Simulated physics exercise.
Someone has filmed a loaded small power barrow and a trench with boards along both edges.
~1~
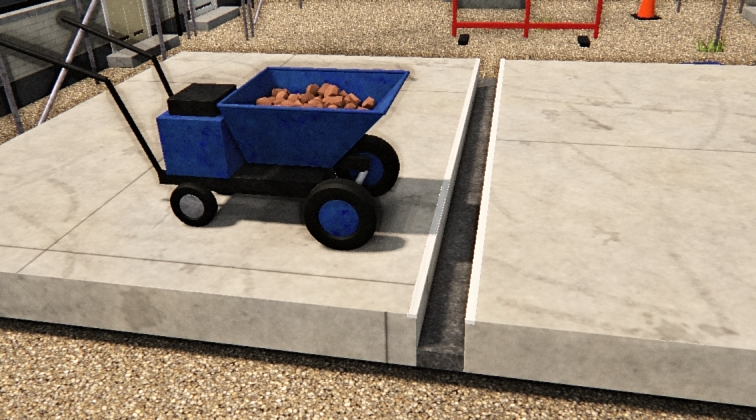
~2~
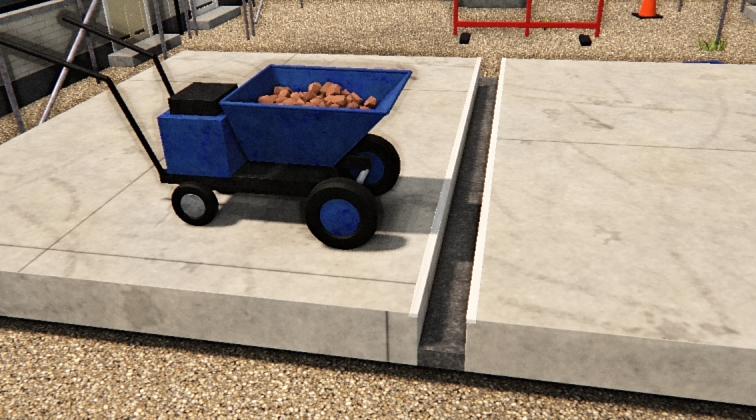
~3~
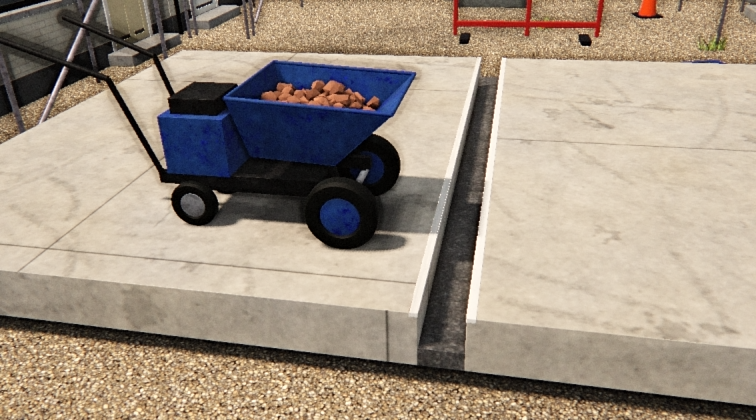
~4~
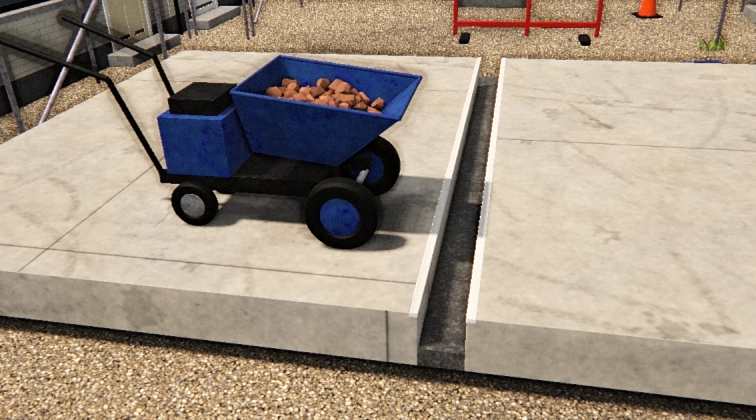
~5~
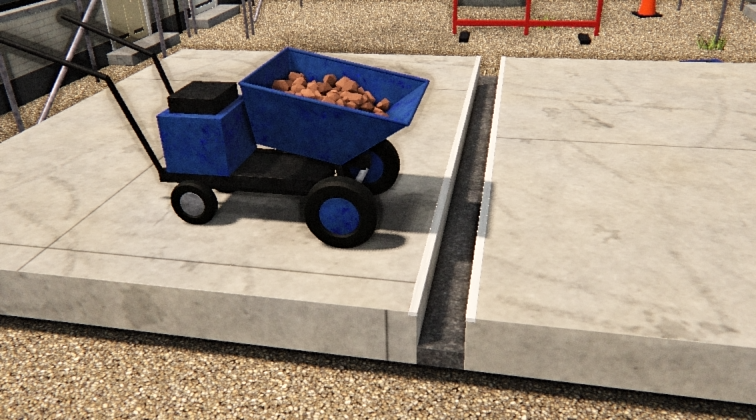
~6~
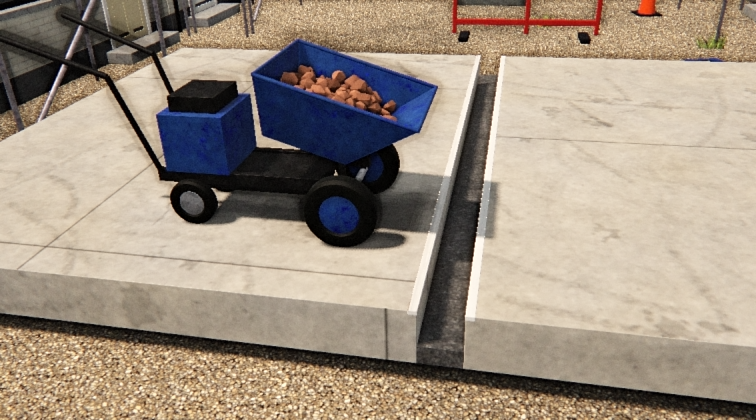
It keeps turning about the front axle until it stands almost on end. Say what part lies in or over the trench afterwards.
Between the edges lies under half of the load.
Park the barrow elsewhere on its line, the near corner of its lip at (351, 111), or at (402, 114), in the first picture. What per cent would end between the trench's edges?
Near 70 % and 0 %.
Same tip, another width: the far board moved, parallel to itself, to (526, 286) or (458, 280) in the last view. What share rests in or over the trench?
Roughly 90 per cent, and 0 per cent.
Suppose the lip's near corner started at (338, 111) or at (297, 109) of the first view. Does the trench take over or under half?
In turn: More than half; not half.
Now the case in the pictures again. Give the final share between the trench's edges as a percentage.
About 15 per cent.
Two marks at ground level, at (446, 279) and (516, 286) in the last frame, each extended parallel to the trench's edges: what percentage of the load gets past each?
About 60 and 20 per cent.
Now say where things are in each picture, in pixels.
In the first frame, lip of the skip (384, 113), level; top of the load (308, 112), lumps of rubble; first edge of the trench (421, 280); far edge (475, 285), the trench under half as wide as the skip, and about as deep as wide.
In the second frame, lip of the skip (387, 113), level; top of the load (310, 110).
In the third frame, lip of the skip (392, 115), tipped barely; top of the load (301, 97).
In the fourth frame, lip of the skip (399, 119), tipped a little; top of the load (306, 95).
In the fifth frame, lip of the skip (408, 124), tipped a little; top of the load (302, 102).
In the sixth frame, lip of the skip (418, 131), tipped clearly; top of the load (309, 85); first edge of the trench (421, 276); far edge (475, 281).
Just after the last frame, skip tipped steeply; every one in the skip.
A moment on, skip tipped right over; the larger part in the skip; just a few in or heaped over the trench; roughly a quarter beyond it; just a few falling.
Further on, skip tipped right over; roughly half in the skip; about a tenth in or heaped over the trench; roughly half beyond it.
When it is over, skip tipped right over; roughly a third in the skip; roughly a quarter in or heaped over the trench; roughly half beyond it.
